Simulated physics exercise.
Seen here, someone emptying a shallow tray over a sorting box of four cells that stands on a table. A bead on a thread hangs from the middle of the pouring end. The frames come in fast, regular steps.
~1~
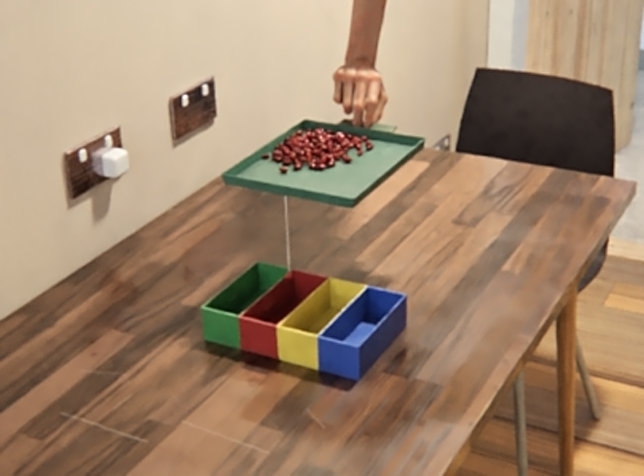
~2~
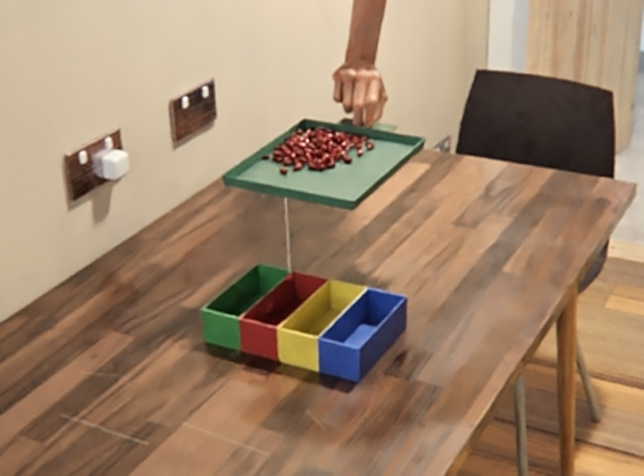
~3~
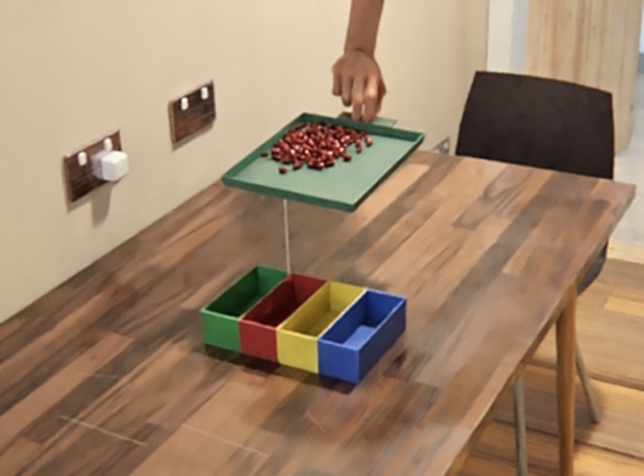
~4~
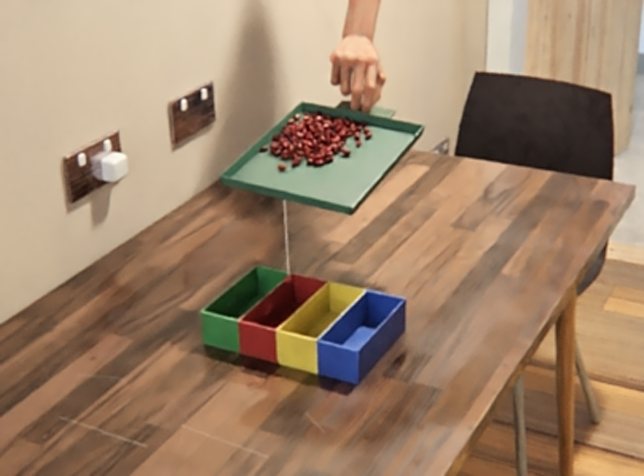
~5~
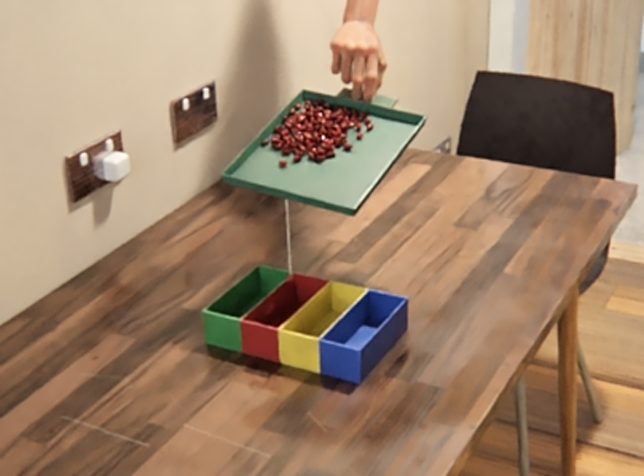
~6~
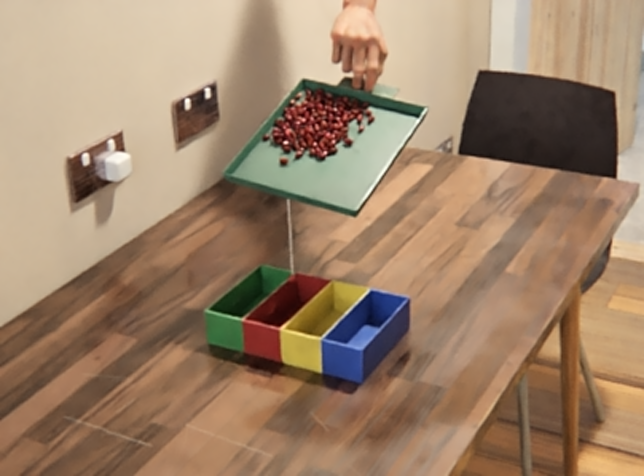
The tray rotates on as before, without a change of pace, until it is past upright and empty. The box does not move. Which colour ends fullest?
Most goes to the yellow cell.
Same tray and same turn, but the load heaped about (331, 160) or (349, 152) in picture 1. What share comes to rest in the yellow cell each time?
Near 60 % and 50 %.
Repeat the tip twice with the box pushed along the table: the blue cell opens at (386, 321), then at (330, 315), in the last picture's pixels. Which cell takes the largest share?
At the first place the yellow cell, at the second that blue cell.
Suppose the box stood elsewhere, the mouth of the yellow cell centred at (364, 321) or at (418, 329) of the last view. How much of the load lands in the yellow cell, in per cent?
Roughly 20 per cent, and 0 per cent.
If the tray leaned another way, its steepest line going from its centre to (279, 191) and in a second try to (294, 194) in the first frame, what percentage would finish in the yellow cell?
The first gives 0 %, the second 20 %.
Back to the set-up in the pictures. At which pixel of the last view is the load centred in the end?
Roughly at (323, 337).
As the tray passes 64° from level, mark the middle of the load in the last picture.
At about (317, 201).
Just after the last frame, tray tipped steeply; the larger part on the tray; just a few in the blue cell; just a few in the yellow cell; roughly a quarter falling or outside the box.
A moment on, tray tipped past a quarter turn; roughly a third on the tray; roughly a quarter in the yellow cell; roughly a quarter in the blue cell; about a tenth in the red cell; just a few in the green cell; about a tenth falling or outside the box.
Further on, tray tipped past a quarter turn; roughly half in the yellow cell; roughly a quarter in the blue cell; roughly a quarter in the red cell; about a tenth in the green cell; about a tenth falling or outside the box.
When it is over, tray tipped past a quarter turn; roughly half in the yellow cell; roughly a quarter in the blue cell; roughly a quarter in the red cell; about a tenth in the green cell; about a tenth outside the box.
